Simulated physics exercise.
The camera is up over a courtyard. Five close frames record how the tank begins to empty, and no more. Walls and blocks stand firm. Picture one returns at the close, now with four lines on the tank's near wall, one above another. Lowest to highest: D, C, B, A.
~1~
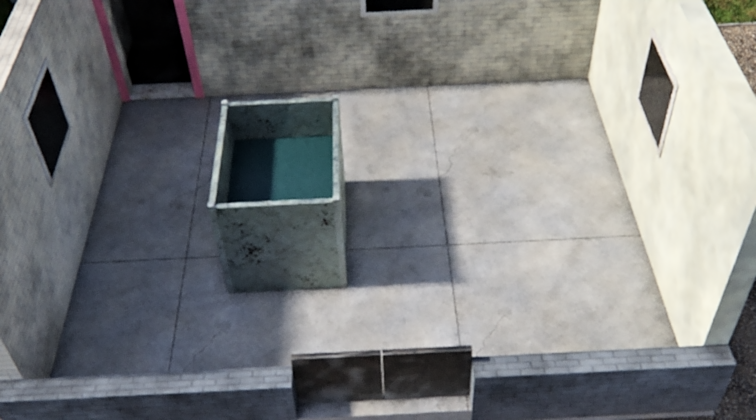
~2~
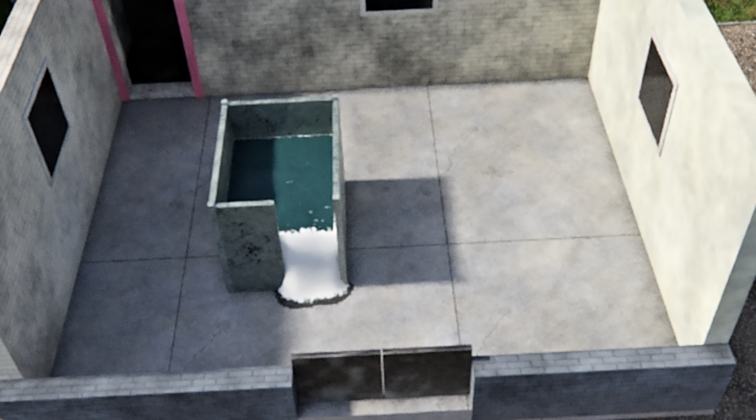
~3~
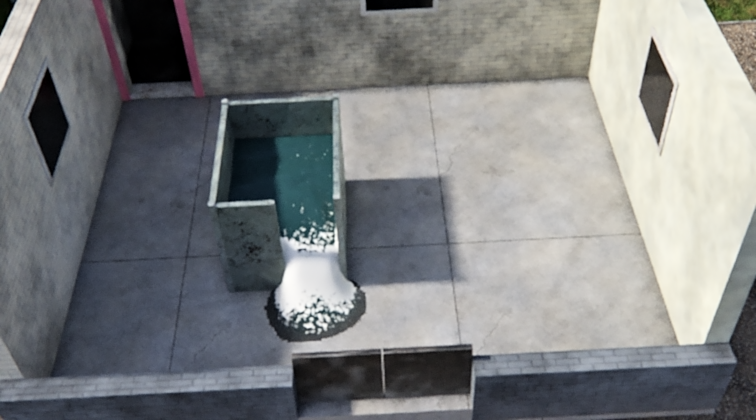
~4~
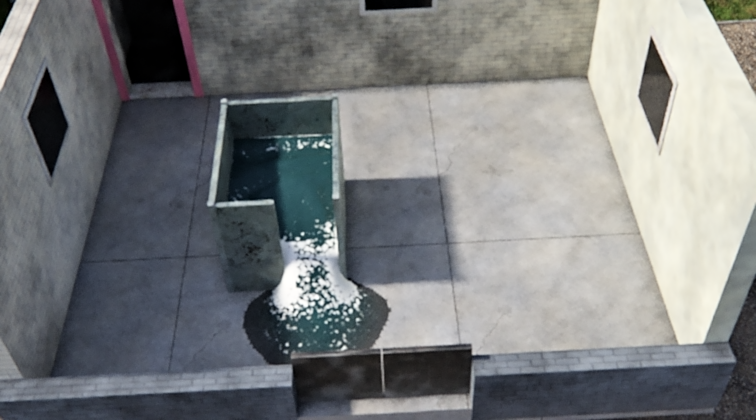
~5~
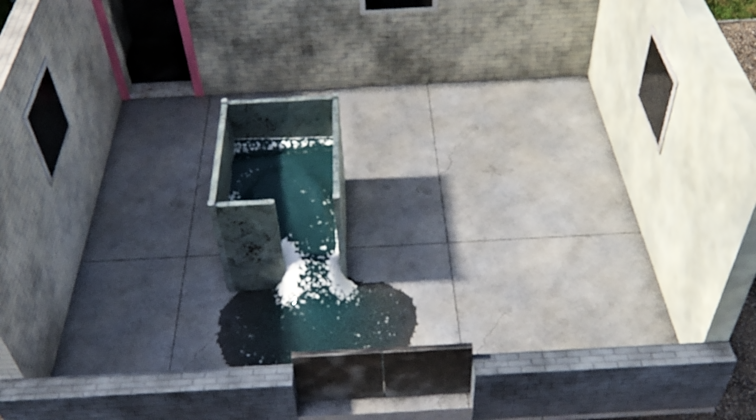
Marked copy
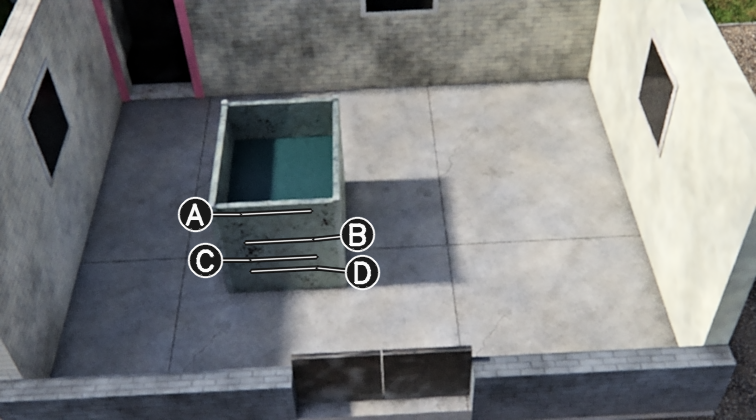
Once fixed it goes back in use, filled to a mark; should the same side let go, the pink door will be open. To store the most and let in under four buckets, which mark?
Choose B.
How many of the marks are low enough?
Three of the four.
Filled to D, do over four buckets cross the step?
No.
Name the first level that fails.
That would be A.
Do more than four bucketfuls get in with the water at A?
Yes.
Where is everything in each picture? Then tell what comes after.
Water in the tank at rest, its middle at (283, 184); foot of the pink doorway at (163, 98); shut gate at (382, 358).
Water covers 1 % of the ground and shows as far out as (283, 293).
Water covers 2 % of the ground and shows as far out as (344, 320).
Water covers 4 % of the ground and shows as far out as (372, 314).
Water covers 8 % of the ground and shows as far out as (395, 317).
On the marked copy, A at (275, 212); B at (280, 241); C at (282, 258); D at (284, 269); from the bottom up D, C, B, A.
If A is chosen, about 9 bucketfuls get in.
If B is chosen, a splash gets over, under a bucket.
If C is chosen, nothing gets over.
If D is chosen, nothing gets over.
